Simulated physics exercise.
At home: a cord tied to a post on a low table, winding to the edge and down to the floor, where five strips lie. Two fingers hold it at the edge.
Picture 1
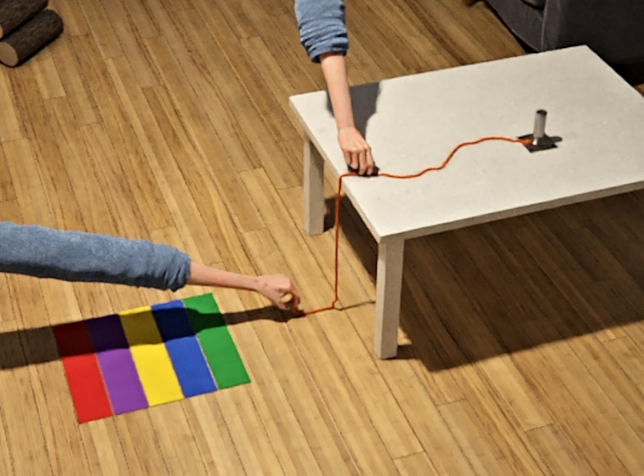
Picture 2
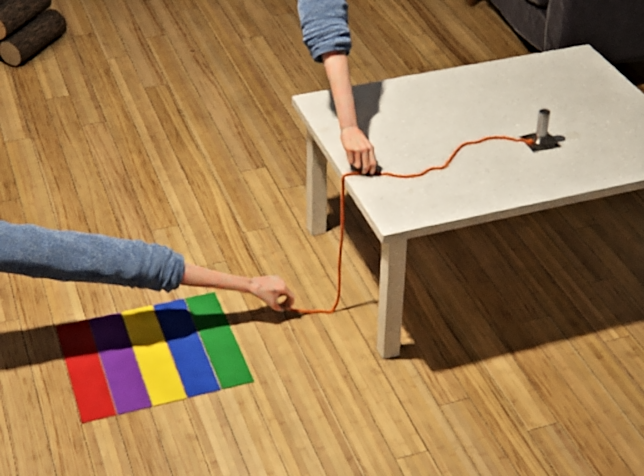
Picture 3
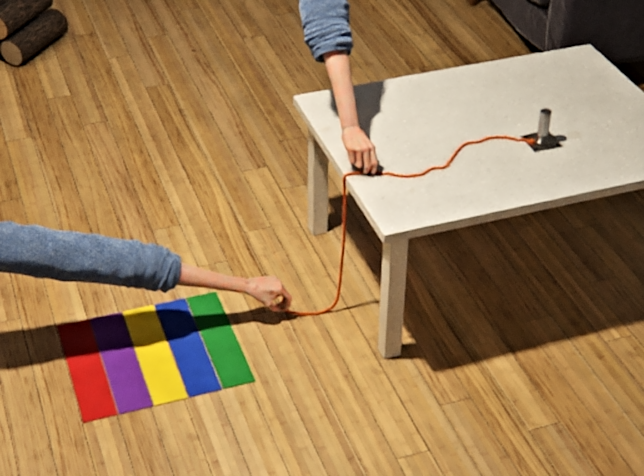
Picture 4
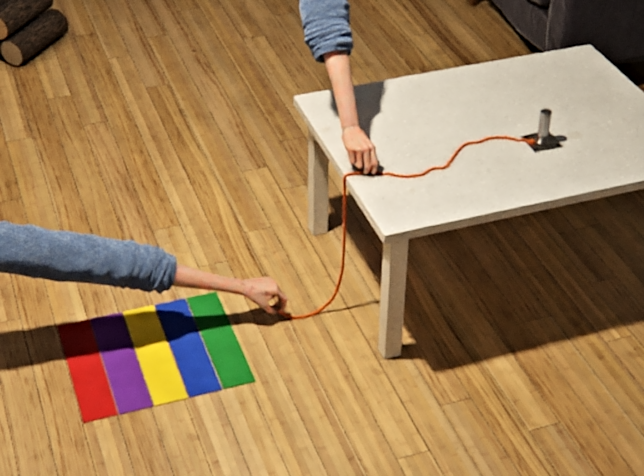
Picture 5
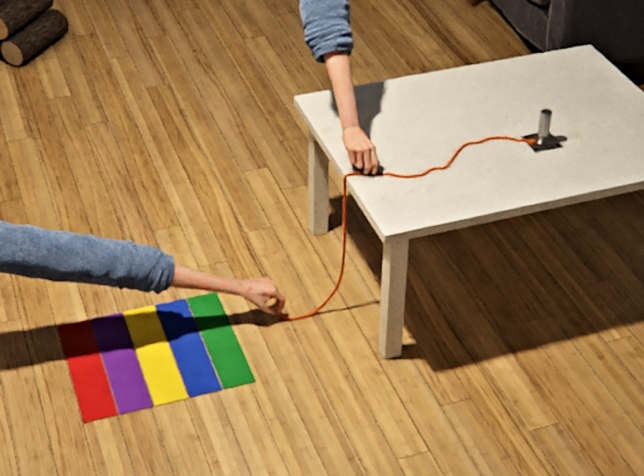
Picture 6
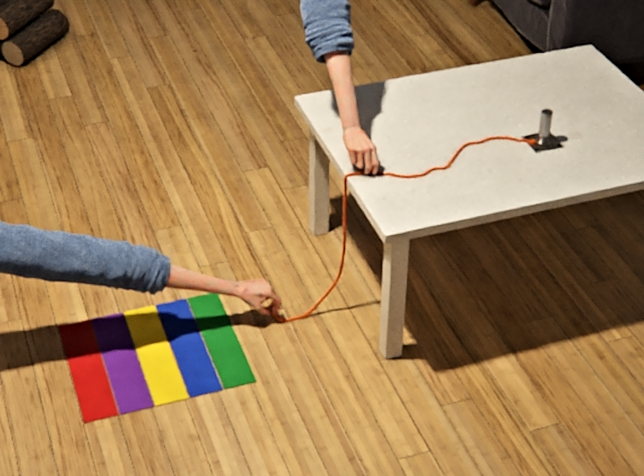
The clip shows one hand holding an orange cord at the edge of a low white table while another, near five coloured strips on the wooden floor, draws the cord's lower end slightly left, toward the green strip.
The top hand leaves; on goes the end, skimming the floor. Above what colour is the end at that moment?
Over yellow.
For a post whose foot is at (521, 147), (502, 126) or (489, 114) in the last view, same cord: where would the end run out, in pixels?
In that order: (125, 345), (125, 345) and (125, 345).
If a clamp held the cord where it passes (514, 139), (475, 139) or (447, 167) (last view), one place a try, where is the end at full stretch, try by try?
About (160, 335), (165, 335) and (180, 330).
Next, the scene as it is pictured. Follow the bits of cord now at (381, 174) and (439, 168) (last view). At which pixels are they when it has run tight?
Near (351, 178) and (412, 166).
A little later, end near (222, 323); over green.
Next, end near (179, 333); over blue.
When it is tight, end near (154, 338); over yellow. The end stops over the yellow strip.
